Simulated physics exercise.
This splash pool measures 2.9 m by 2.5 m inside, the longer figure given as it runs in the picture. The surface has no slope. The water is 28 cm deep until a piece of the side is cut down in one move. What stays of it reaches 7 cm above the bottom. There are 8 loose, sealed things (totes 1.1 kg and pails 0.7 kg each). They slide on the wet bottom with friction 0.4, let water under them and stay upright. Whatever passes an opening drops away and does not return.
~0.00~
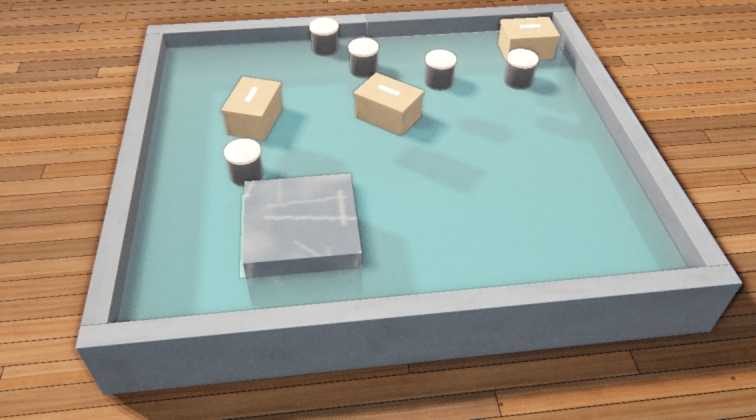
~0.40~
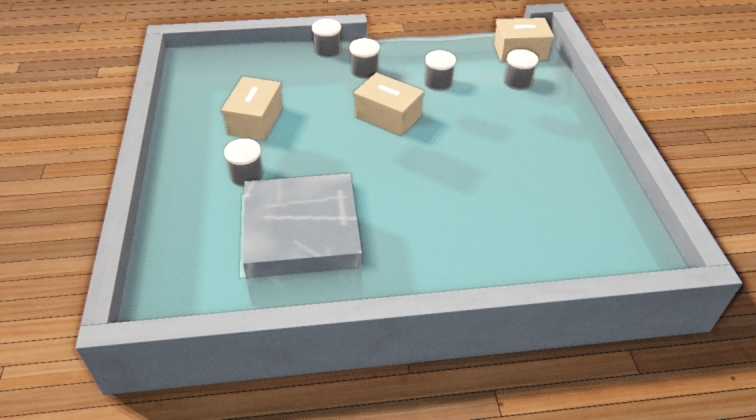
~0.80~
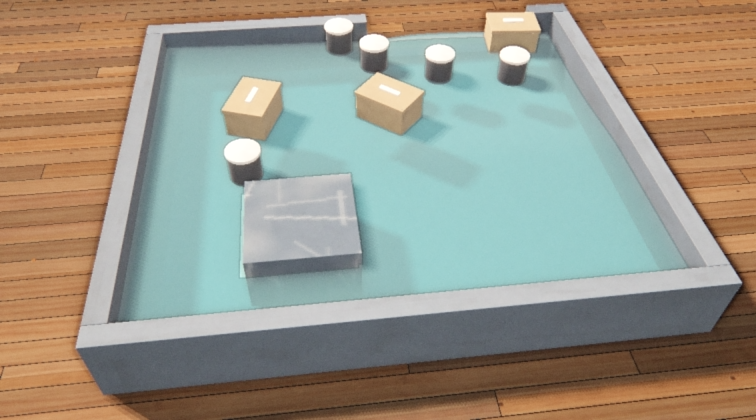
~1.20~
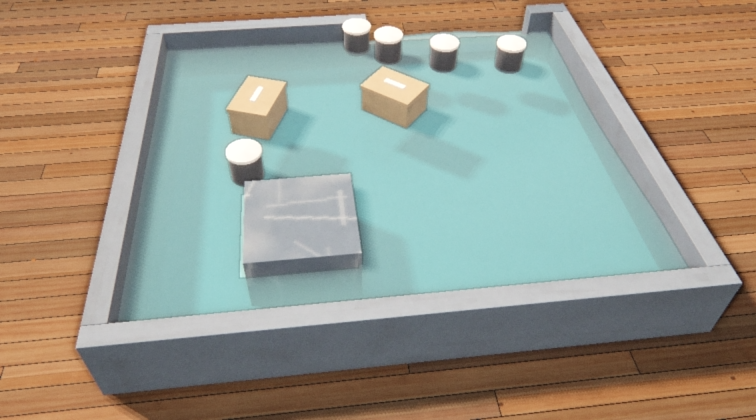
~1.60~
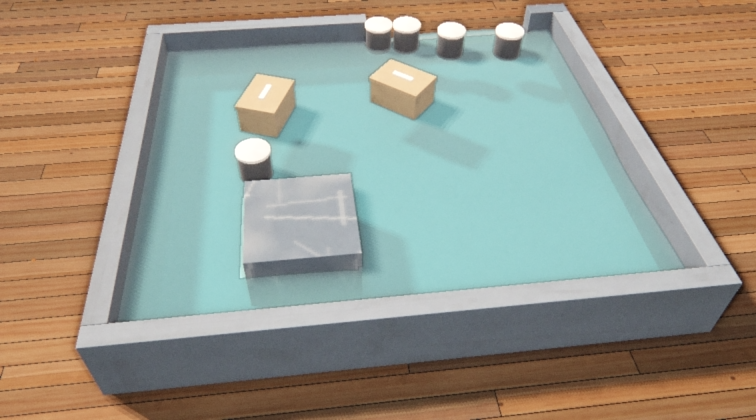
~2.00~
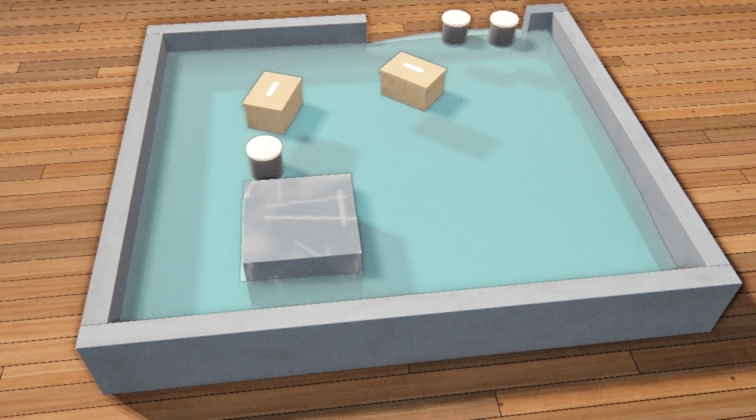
In a splash pool, a gap opening in the far wall, nearby totes and pails drifting through it, others floating slowly after.
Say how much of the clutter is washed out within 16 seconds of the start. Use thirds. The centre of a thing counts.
That comes to two thirds or more.
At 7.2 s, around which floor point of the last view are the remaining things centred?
Near (336, 149).
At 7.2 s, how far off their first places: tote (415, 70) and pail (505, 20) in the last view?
In that order: Gone out, washed out.
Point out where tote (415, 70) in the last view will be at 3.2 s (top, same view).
Near (429, 47).
After 3.2 s 5 of 8 are out; 3 afloat.
After 7.2 s 6 of 8 are out; 2 afloat.
After 12.0 s 7 of 8 are out; 1 afloat.
After 16.0 s 7 of 8 are out; 1 afloat.
